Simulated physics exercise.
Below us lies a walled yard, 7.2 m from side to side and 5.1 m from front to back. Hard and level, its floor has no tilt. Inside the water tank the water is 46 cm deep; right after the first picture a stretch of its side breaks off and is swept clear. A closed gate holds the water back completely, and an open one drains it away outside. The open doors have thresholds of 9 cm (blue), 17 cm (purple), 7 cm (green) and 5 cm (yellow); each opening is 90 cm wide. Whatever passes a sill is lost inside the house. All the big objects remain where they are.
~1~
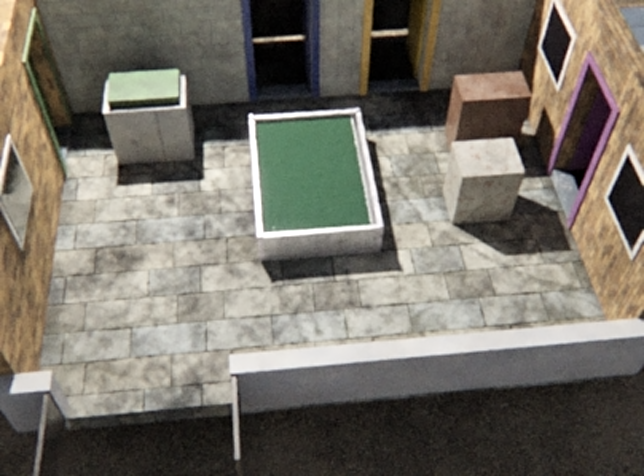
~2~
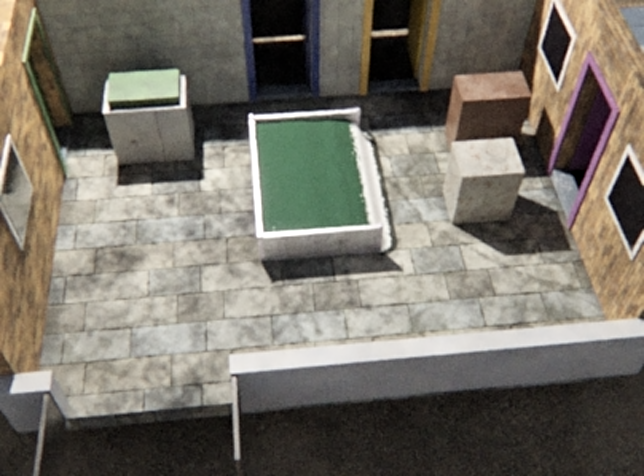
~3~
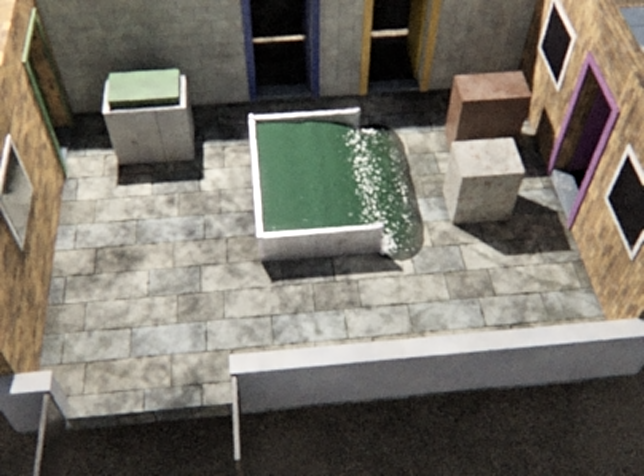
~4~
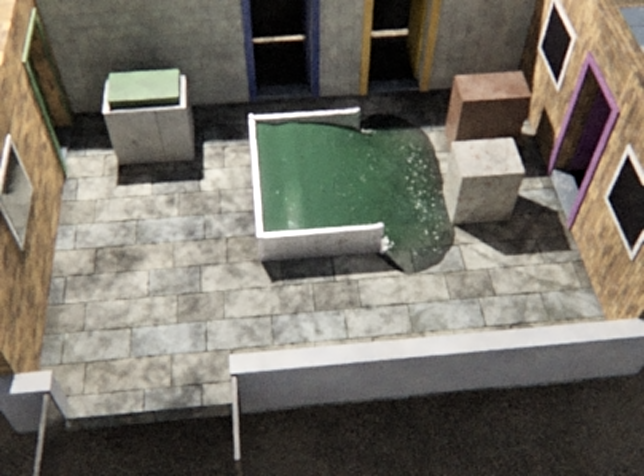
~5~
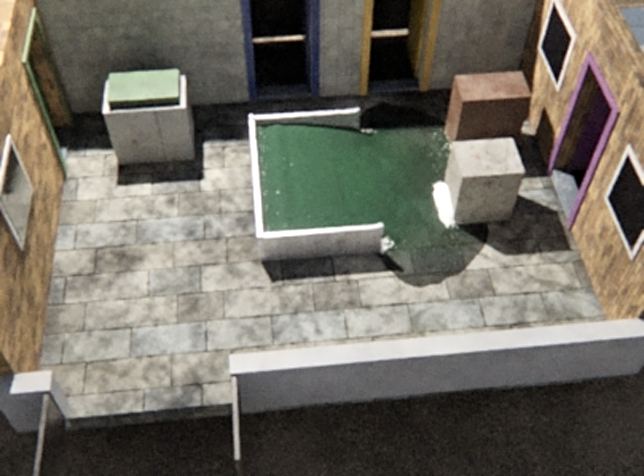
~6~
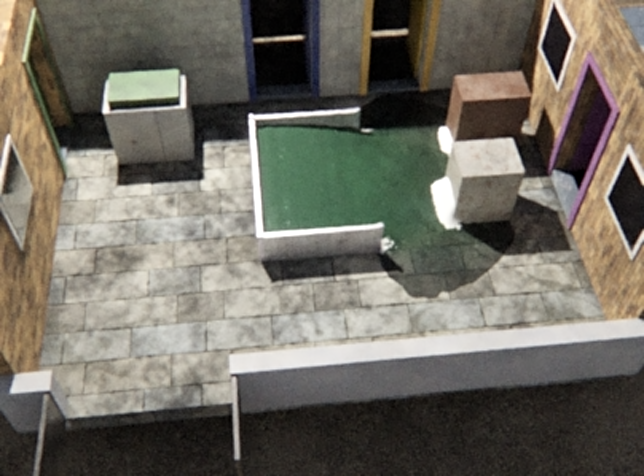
A walled yard with a paved floor held a tank of green water, until its right side broke away and the water poured out, spreading rightward across the paving and splashing against the pale and reddish-brown blocks.
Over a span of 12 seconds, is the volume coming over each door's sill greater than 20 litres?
In order: At the blue door the inflow will remain within the limit. At the purple door the inflow will remain within the limit. At the green door the inflow will remain within the limit. At the yellow door the inflow will break the limit.
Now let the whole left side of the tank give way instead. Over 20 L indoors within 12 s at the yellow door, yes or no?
Then yellow does not exceed it.
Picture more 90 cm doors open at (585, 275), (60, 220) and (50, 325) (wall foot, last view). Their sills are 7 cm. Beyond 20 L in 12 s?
More, less, less.
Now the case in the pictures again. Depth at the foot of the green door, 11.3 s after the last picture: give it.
Around 3.5 cm there.
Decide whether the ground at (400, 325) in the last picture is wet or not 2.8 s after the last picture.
It is flooded.
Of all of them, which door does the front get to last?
Green.
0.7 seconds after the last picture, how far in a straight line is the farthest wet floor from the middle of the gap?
Roughly 3.4 m.
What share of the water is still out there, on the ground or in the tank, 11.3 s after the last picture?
Roughly 88 percent.
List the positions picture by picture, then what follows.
The water tank at (312, 173) is whole and still, 46 cm deep, in the first frame.
Water pours out at (365, 182) and has run 1.2 m, to a hidden place; typically 8 cm deep outside, 46 cm at the water tank's back, in the second frame.
Water pours out at (365, 184) and has run 1.3 m, to (378, 128); typically 9 cm deep outside, 46 cm at the water tank's back, in the third frame.
The front is at (395, 122), 1.6 m from the gap at (365, 185); 2.8 m2 of floor is under water; 45 cm left at the back of the water tank, in the fourth frame.
Water pours out at (365, 185) and has run 1.9 m, to (429, 119); typically 7 cm deep outside, 39 cm at the water tank's back, in the fifth frame.
Water pours out at (365, 185) and has run 2.1 m, to (505, 240); typically 7 cm deep outside, 39 cm at the water tank's back, in the sixth frame.
Then, 0.7 s after the last picture water covers 25 % of the floor and is deepest (32 cm) near (446, 154); blue door not reached, purple door 10 cm at the sill, 0 L in, green door not reached, yellow door 5 cm at the sill, 0 L in.
Then, 1.5 s after the last picture water covers 35 % of the floor and is deepest (32 cm) near (513, 86); blue door not reached, purple door 17 cm at the sill, 3 L in, green door not reached, yellow door 8 cm at the sill, 1 L in.
Then, 2.8 s after the last picture water covers 45 % of the floor and is deepest (22 cm) near (531, 131); blue door not reached, purple door 10 cm at the sill, 8 L in, green door not reached, yellow door 14 cm at the sill, 44 L in.
Then, 6.3 s after the last picture water covers 80 % of the floor and is deepest (10 cm) near (74, 115); blue door 4 cm at the sill, 0 L in, purple door 7 cm at the sill, 8 L in, green door 3 cm at the sill, 0 L in, yellow door 4 cm at the sill, 121 L in.
Then, 11.3 s after the last picture water covers 95 % of the floor and is deepest (6 cm) near (434, 154); blue door 3 cm at the sill, 0 L in, purple door 4 cm at the sill, 8 L in, green door 3 cm at the sill, 0 L in, yellow door 6 cm at the sill, 122 L in.
